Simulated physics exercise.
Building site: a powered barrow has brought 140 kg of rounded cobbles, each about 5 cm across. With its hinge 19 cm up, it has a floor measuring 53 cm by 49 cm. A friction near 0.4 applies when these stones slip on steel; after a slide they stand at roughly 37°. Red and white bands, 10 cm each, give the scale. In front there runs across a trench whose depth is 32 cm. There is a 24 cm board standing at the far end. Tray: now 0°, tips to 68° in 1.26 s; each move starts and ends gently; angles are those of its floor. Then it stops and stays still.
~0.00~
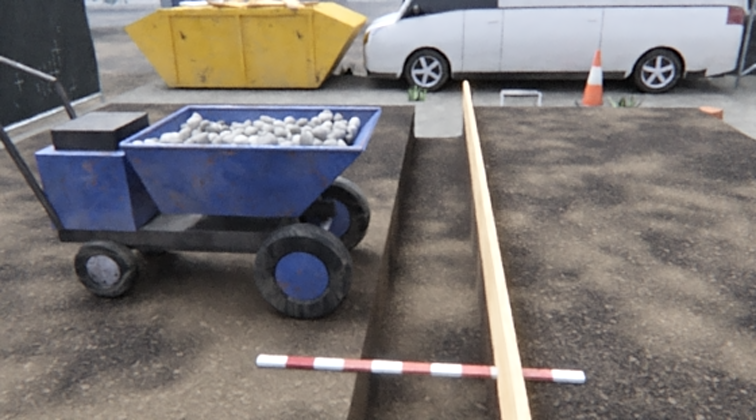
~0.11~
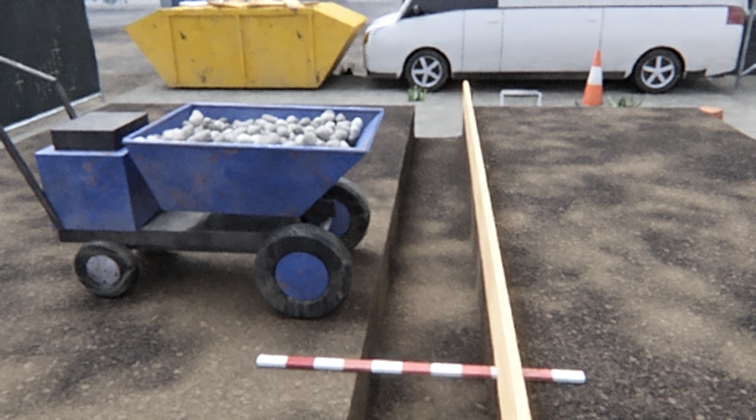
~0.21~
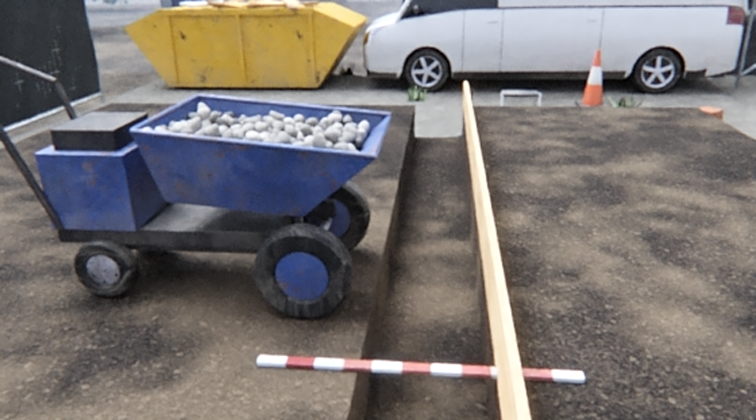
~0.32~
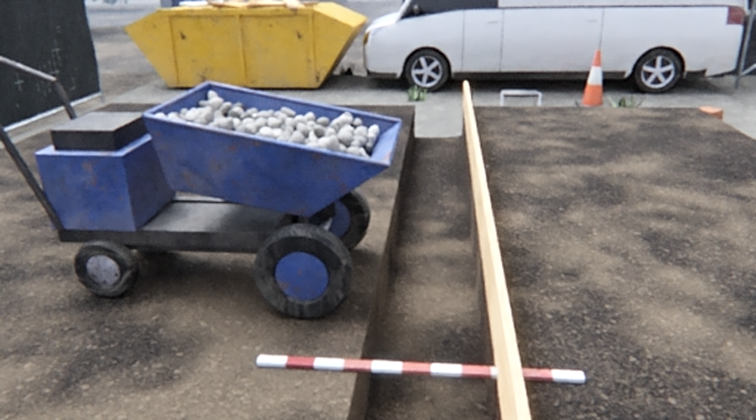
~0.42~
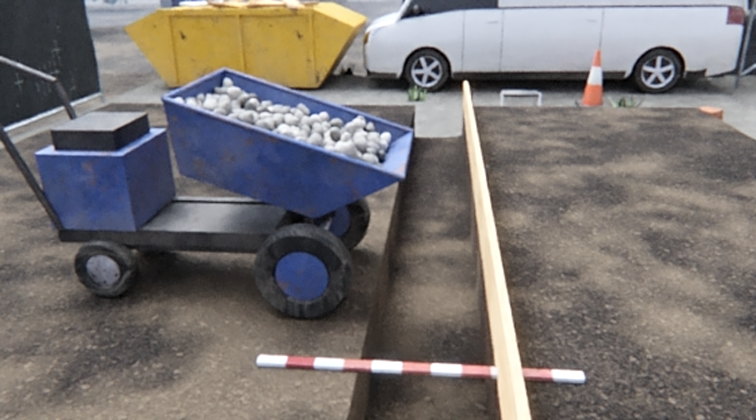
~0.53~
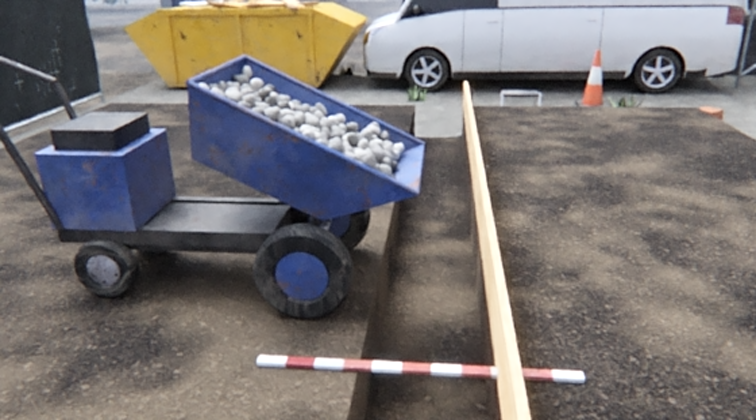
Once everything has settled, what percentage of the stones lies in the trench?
I would say 92 percent.
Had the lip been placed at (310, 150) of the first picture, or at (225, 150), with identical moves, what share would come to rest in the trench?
About 100 per cent first, then about 75 per cent.
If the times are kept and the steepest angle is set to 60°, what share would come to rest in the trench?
I'd guess some 85 in a hundred.
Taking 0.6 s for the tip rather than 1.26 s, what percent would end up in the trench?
With that timing, about 80 per cent.
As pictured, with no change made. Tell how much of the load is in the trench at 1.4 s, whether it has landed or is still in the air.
At that moment: Approx. 30 %.
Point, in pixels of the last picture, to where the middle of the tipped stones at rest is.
At about pixel (451, 335) in the last view.
After 0.9 s the floor is at 57°; 100 % in the tray; the foremost stones are at (455, 233).
After 1.4 s the floor is at 68°; 65 % in the tray, 31 % in the trench, 4 % past the trench; the foremost stones are at (546, 270).
After 1.7 s the floor is at 68°; 37 % in the tray, 55 % in the trench, 8 % past the trench; the foremost stones are at (627, 309).
After 3.7 s the floor is at 68°; 0 % in the tray, 92 % in the trench, 8 % past the trench; the foremost stones are at (667, 318).
